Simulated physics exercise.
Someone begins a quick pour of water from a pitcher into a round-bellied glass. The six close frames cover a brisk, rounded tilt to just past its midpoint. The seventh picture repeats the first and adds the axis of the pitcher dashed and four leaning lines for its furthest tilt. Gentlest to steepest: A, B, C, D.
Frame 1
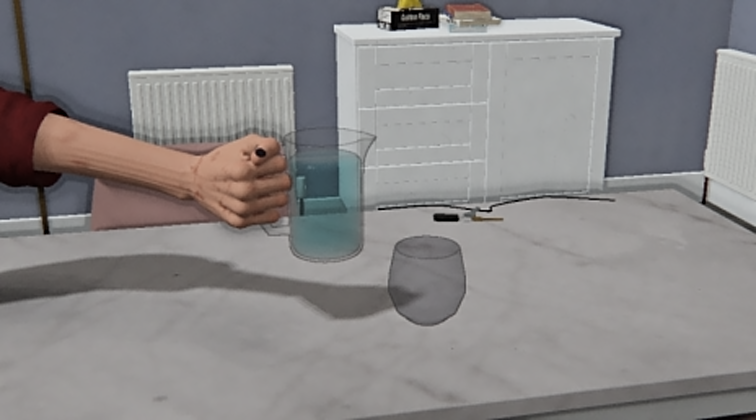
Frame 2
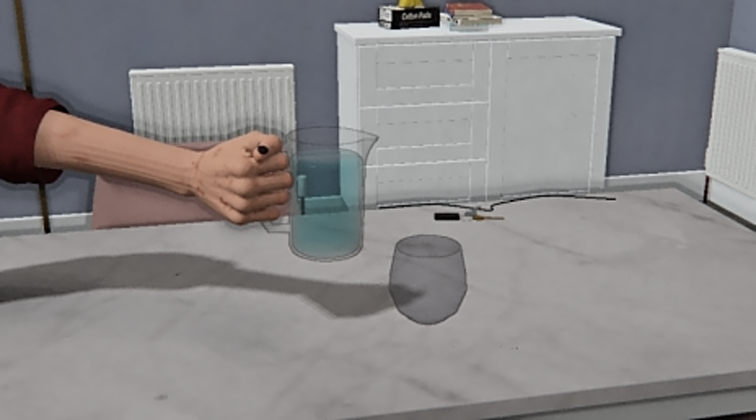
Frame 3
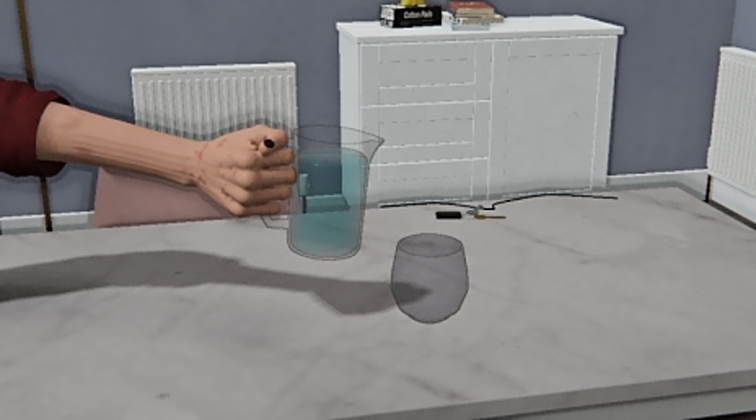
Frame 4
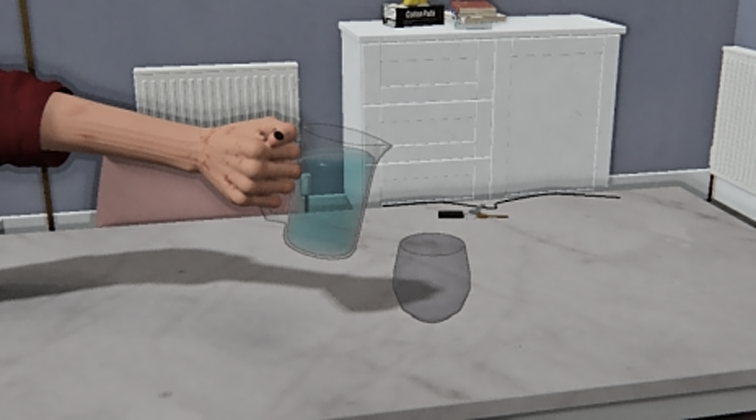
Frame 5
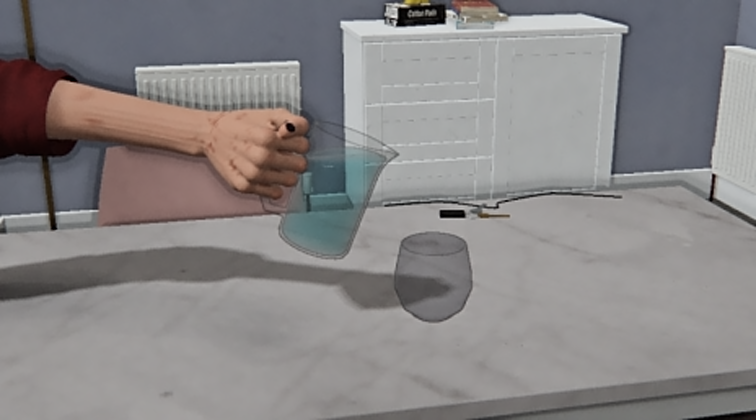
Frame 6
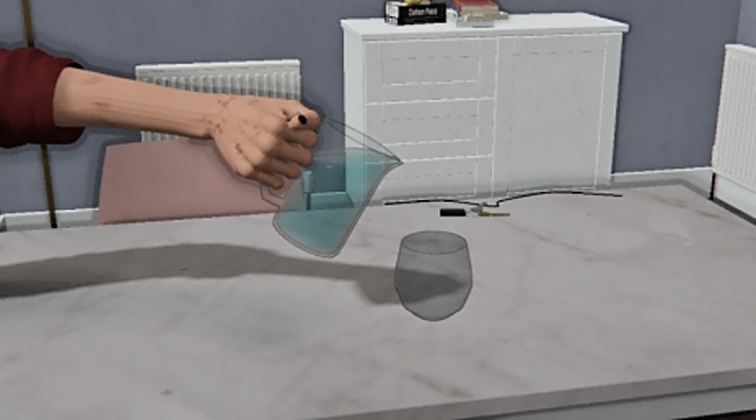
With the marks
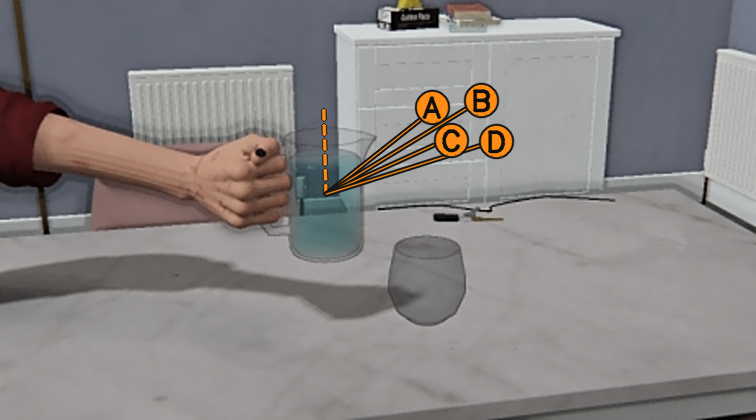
A hand holding a clear pitcher of blue-tinted water keeps it upright at first, then tilts it steadily to the right beside an empty round-bellied glass on a marble-patterned table, with the water still inside the pitcher.
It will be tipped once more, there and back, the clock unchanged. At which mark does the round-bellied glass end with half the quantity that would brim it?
Mark C.
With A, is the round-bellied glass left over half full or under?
Under.
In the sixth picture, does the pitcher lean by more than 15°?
Yes.
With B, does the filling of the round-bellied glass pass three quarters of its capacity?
No.
On the marked copy, A at (420, 119); B at (466, 108); C at (434, 145); D at (480, 145).
With A, the round-bellied glass ends with about 26 % of what it can hold.
With B, the round-bellied glass ends with about 38 % of what it can hold.
With C, the round-bellied glass ends with about 52 % of what it can hold.
With D, the round-bellied glass ends with about 68 % of what it can hold.
